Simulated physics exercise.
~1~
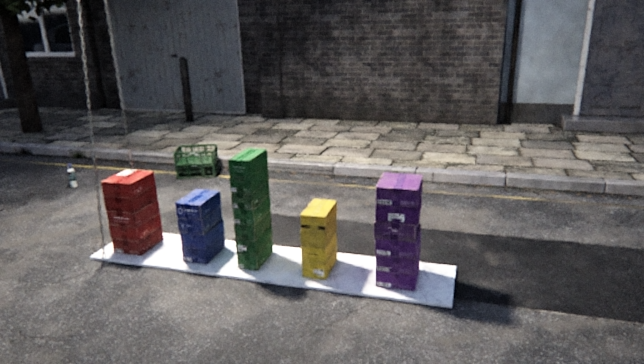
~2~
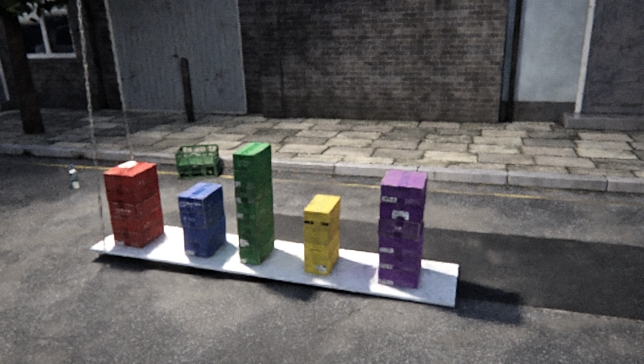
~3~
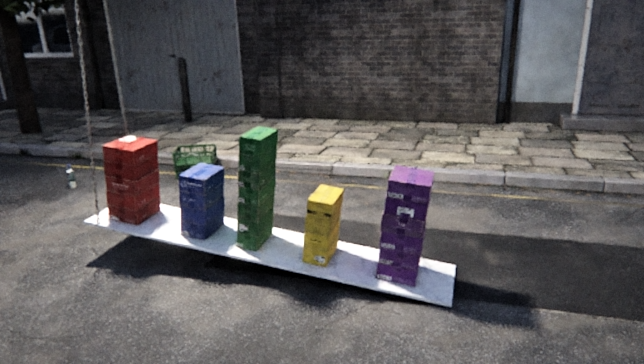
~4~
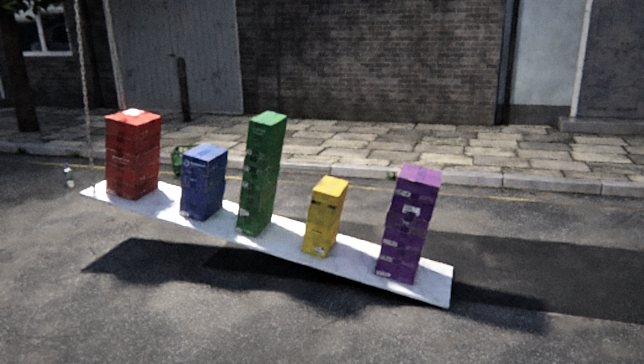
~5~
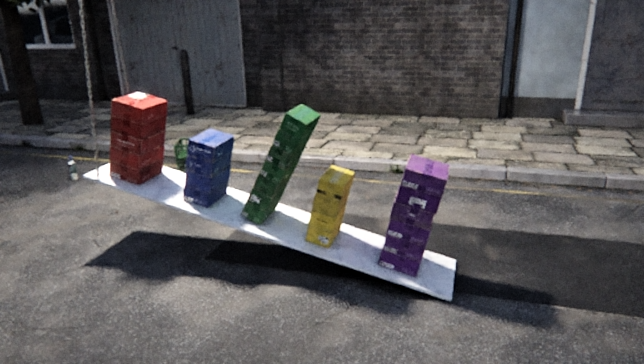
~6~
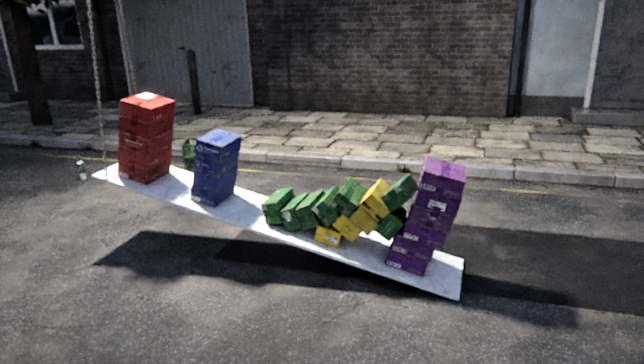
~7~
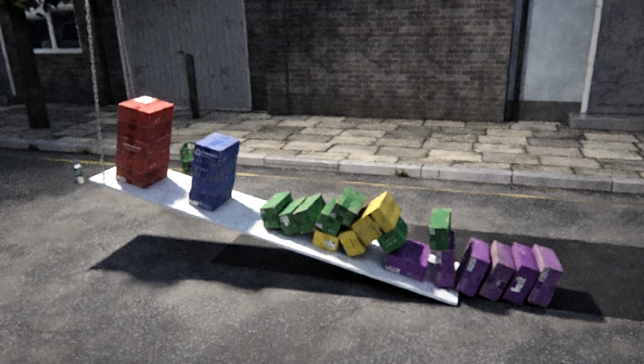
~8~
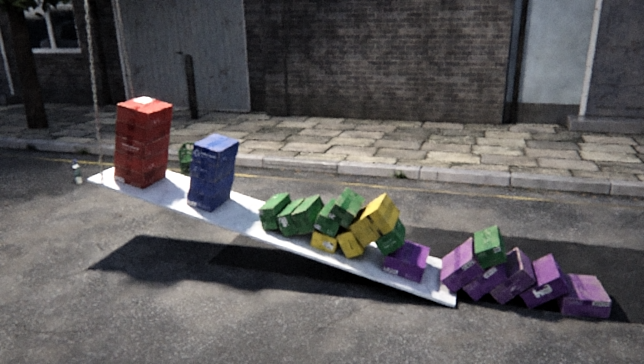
White deck rising at left, green box stack toppling into yellow, then purple spilling onto the road, red and blue still standing.
